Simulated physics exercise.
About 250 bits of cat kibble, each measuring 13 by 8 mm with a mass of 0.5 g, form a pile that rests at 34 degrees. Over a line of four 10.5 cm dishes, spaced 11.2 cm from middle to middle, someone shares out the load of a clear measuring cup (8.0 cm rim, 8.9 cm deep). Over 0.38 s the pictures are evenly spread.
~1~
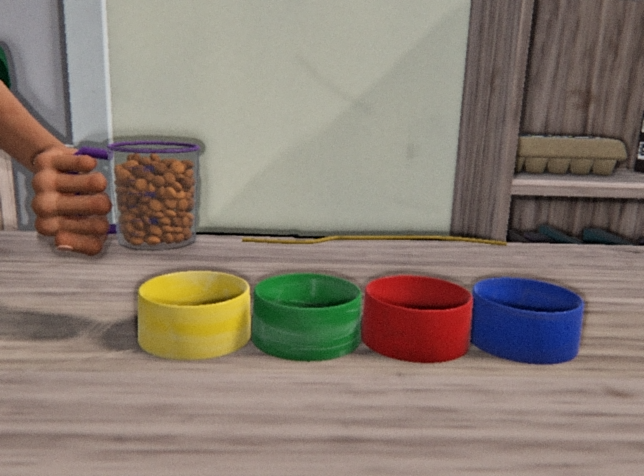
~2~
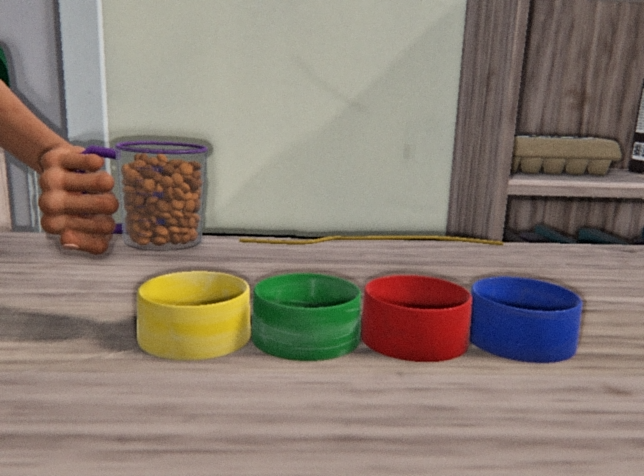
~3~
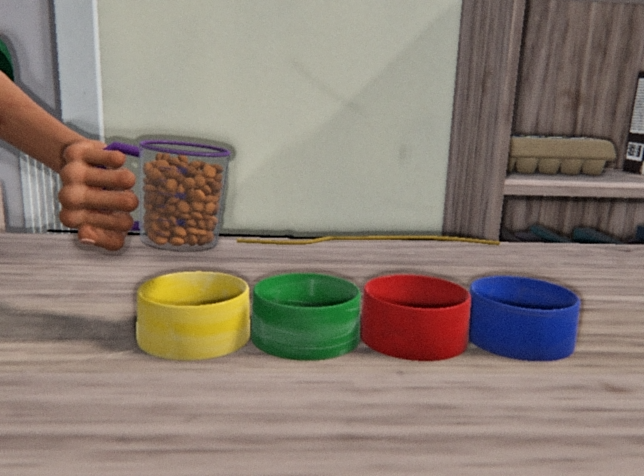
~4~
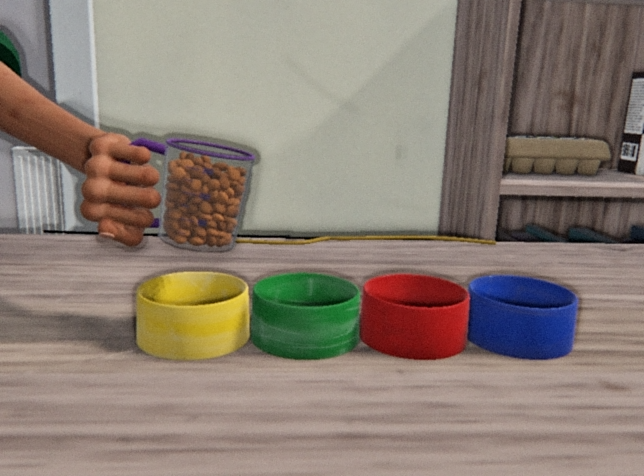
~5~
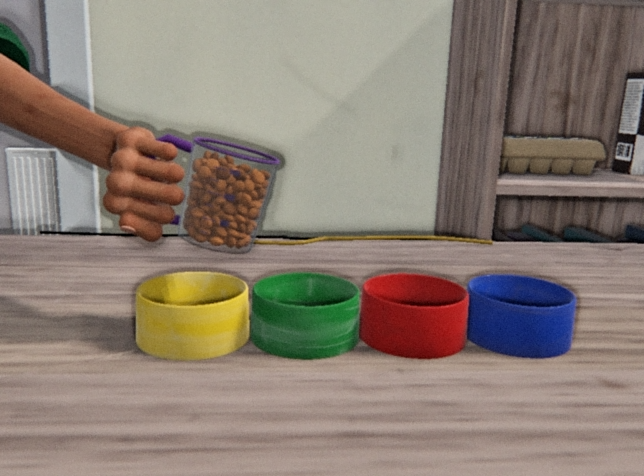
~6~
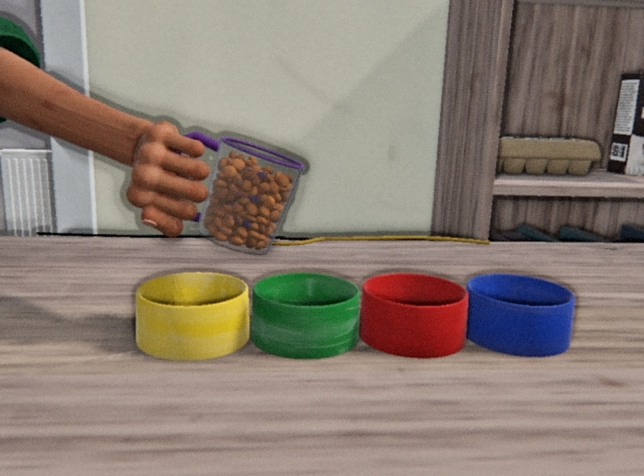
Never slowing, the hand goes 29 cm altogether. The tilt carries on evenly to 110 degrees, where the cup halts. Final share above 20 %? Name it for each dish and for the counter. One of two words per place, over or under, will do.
Result: Red: Ends up with a fifth or less; blue: Ends up with more than a fifth; green: Ends up with a fifth or less; yellow: Ends up with a fifth or less; counter: Ends up with a fifth or less.
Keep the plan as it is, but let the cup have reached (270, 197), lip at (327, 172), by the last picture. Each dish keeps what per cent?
Dish by dish: Red 0 per cent, blue 90 per cent, green 0 per cent, yellow 0 per cent.
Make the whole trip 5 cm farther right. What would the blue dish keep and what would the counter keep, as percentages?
Shares - blue 100 / counter 0.
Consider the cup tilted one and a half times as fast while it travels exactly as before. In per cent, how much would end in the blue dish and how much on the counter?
Blue: 100, counter: 0.
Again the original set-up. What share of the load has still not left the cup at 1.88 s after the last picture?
40 per cent.
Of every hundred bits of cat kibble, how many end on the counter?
Some 5 in a hundred.
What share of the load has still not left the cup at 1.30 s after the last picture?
Somewhere near 95 per cent of the load.
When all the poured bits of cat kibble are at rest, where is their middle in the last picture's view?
Around (504, 313).
Then, 0.78 s after the last picture, tilt 61 degrees; cup holds 100 %.
Then, 1.30 s after the last picture, tilt 90 degrees; cup holds 95 %, blue 5 %.
Then, 1.88 s after the last picture, tilt 110 degrees; cup holds 40 %, blue 55 %.
In the end, red 0 %, blue 90 %, green 0 %, yellow 0 %, counter 5 %, cup 5 %.
